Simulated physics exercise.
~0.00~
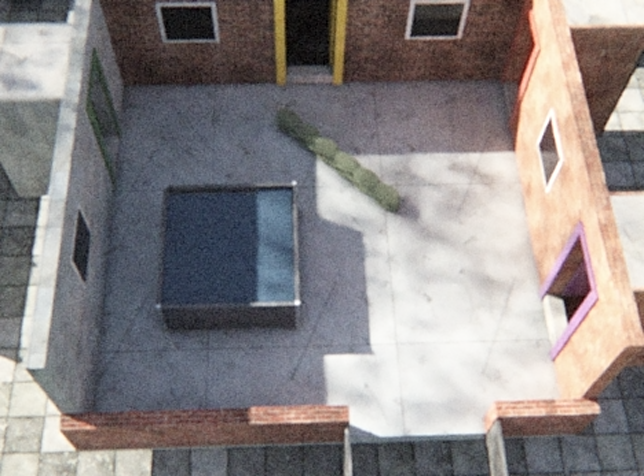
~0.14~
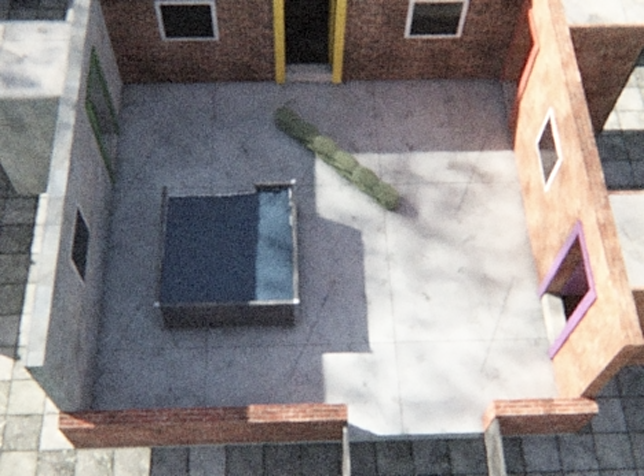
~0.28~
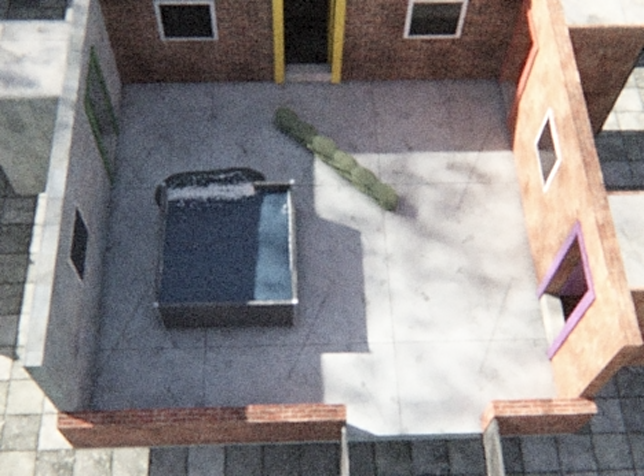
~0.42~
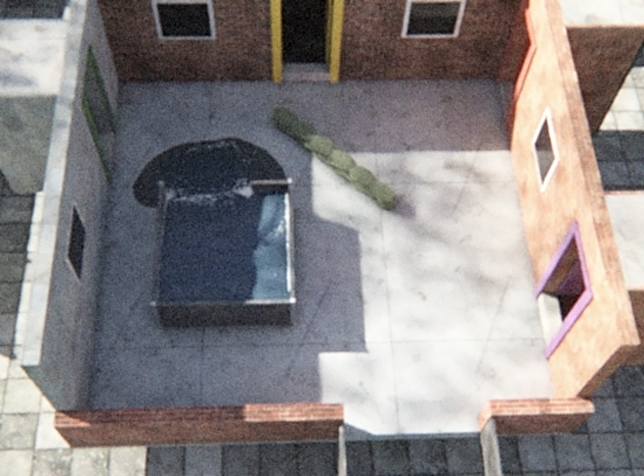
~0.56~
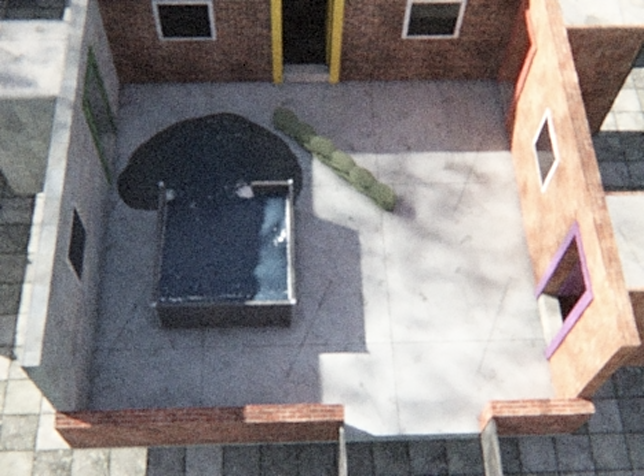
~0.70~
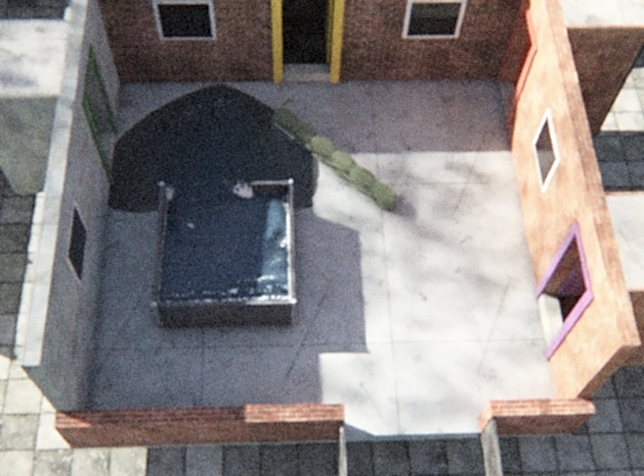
Water pours from the far side of a square tank in a walled yard, spreading as a dark, rounded pool across the pale floor toward the back wall and reaching the left wall and a row of green sandbags.
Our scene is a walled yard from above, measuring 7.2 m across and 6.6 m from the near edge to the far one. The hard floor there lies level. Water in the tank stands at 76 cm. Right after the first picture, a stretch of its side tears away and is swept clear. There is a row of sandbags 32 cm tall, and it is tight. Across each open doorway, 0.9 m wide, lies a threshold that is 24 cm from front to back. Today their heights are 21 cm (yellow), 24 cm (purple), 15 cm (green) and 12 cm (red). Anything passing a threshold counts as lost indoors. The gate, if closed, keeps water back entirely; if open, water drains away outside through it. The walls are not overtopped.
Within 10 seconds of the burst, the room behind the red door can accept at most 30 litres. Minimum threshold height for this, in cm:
12.5 cm, roughly.
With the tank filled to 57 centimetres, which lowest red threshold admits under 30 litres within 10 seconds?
Roughly 8.0 centimetres would do it.
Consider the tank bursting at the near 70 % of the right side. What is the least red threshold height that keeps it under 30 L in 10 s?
Roughly 11.5 cm.
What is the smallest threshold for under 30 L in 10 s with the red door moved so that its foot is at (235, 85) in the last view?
Roughly 33 cm, give or take.
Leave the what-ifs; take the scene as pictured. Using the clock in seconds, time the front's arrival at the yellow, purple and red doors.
Arrives: Yellow 1.2 s / purple 5.0 s / red 3.0 s.
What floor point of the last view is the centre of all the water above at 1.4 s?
(217, 211).
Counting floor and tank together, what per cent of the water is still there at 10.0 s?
Remaining share: Around 90 %.
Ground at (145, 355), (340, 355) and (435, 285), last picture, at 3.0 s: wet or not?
So the three spots come out spared, spared, spared, in that order.
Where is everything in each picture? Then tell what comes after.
In the first frame, the tank at (230, 245) is whole and still, 76 cm deep; the red door at (519, 69) is dry.
In the second frame, the front is at a hidden place, 0.3 m from the gap on the far side; 0.4 m2 of floor is wet, 76 cm left at the back.
In the third frame, the front is at (233, 172), 0.8 m from the gap on the far side; 1.2 m2 of floor is wet, 76 cm left at the back.
In the fourth frame, water pours out on the far side and has run 1.4 m, to (218, 143); about 10 cm deep outside, 75 cm at the back.
In the fifth frame, water pours out on the far side and has run 2.0 m, to (216, 118); about 7 cm deep outside, 70 cm at the back.
In the sixth frame, the front is at (214, 89), 2.7 m from the gap on the far side; 6.6 m2 of floor is wet, 64 cm left at the back; the red door at (516, 68), 5.9 m from the gap, is still 3.9 m from the nearest water.
After 1.4 s water covers 20 % of the floor, deepest (52 cm) near (121, 87); it has not reached the red door.
After 3.0 s water covers 40 % of the floor, deepest (33 cm) near (275, 116); 3 cm at the red door, 0 litres in over its 12 cm threshold.
After 10.0 s water covers 95 % of the floor, deepest (14 cm) near (413, 341); 7 cm at the red door, 31 litres in over its 12 cm threshold.
At the red door as built, the water arrived by 3.0 s and peaked near 20 cm at 4.8 s.
Run again over the same 10 s with other heights there, 50 litres in over 10.5 cm, 12 litres over 14.5 cm. The limit of 30 litres is kept from about 12.5 cm up.
